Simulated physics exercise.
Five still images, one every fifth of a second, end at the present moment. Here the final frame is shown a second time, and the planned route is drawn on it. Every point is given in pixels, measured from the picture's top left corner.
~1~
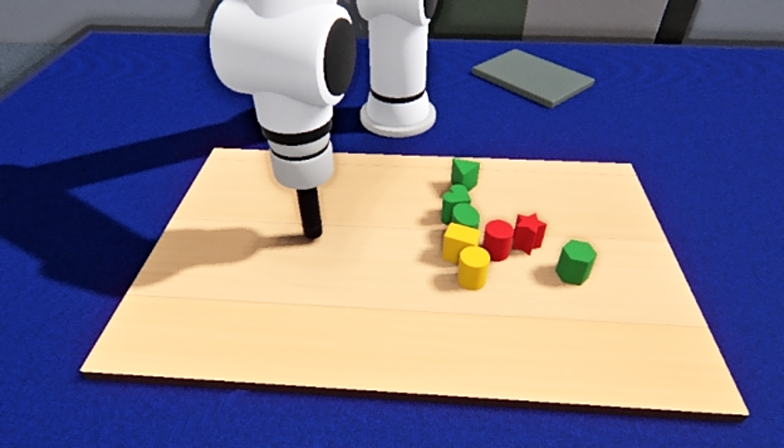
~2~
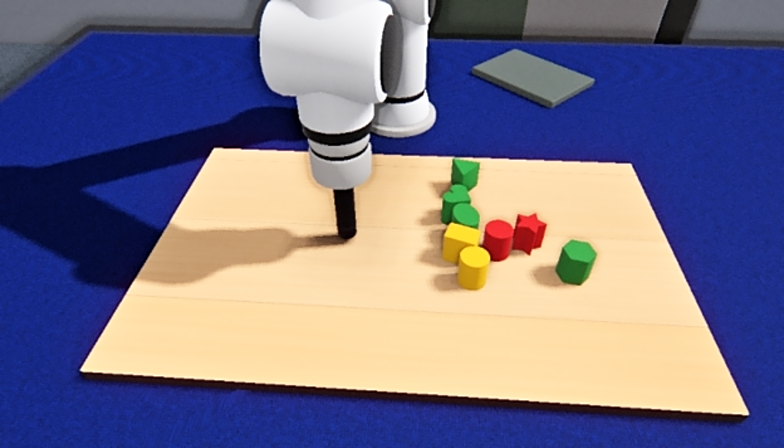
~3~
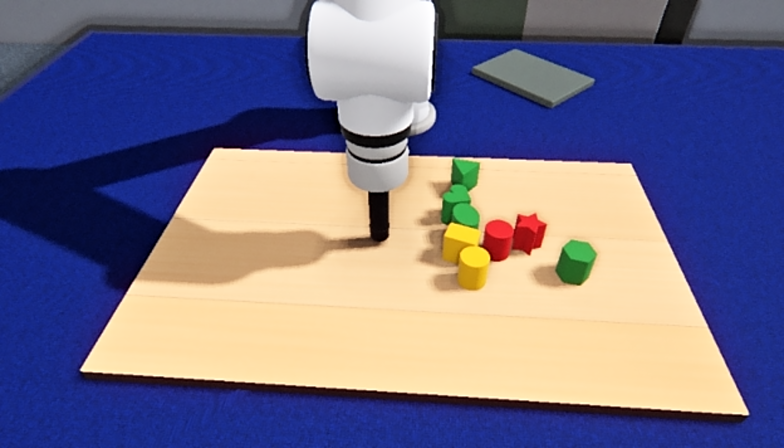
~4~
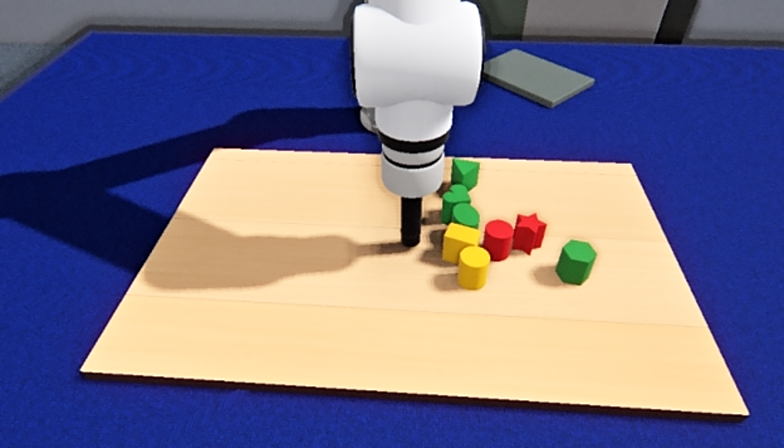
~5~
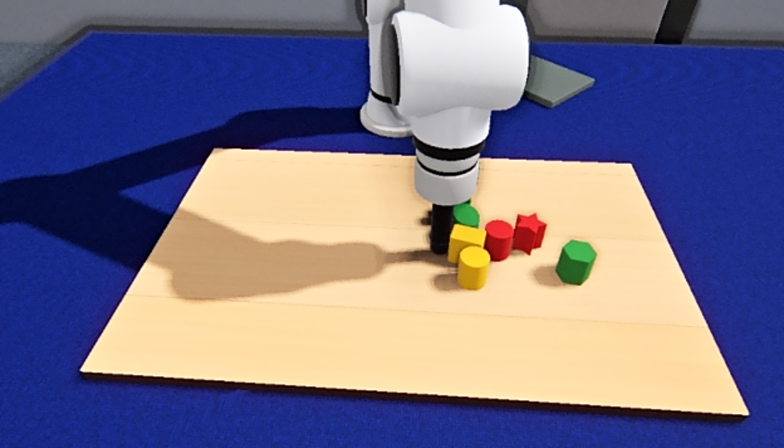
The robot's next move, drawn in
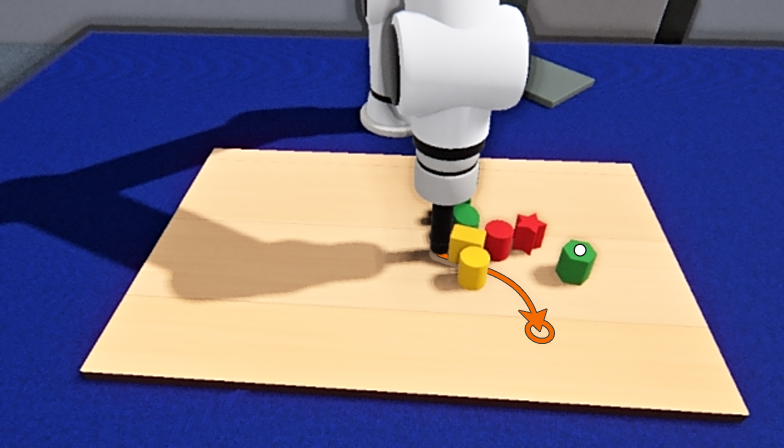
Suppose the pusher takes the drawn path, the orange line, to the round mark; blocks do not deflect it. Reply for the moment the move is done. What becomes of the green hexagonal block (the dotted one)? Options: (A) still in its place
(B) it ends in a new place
(A)
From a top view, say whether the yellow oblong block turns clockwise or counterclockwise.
Turns anticlockwise.
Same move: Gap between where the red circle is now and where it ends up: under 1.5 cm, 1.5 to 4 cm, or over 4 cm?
If I had to pick, the red circle travels from 1.5 to 4 cm here.
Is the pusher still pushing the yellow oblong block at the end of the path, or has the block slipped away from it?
At that point it is off to one side or behind.
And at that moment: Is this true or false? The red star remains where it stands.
False.
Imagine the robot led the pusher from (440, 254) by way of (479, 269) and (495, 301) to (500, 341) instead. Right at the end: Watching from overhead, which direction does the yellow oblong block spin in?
From above, the turn goes anticlockwise.
Path on the board, from (440, 254) through (482, 269) and (521, 292) to (540, 331); the dot is on the green hexagonal block.
What follows on the original path. One third of the way, pusher at (483, 263); yellow oblong block at (514, 246), turned 15° anticlockwise; yellow circle at (481, 262); red circle at (523, 228); red star at (544, 217).
Two thirds of the way, pusher at (523, 287); yellow oblong block at (537, 248), turned 55° anticlockwise; yellow circle at (481, 263); red circle at (523, 228); red star at (544, 217).
At the end, pusher at (541, 326); yellow oblong block at (537, 248), turned 55° anticlockwise; yellow circle at (481, 263); red circle at (523, 228); red star at (544, 217); green hexagonal block in place.
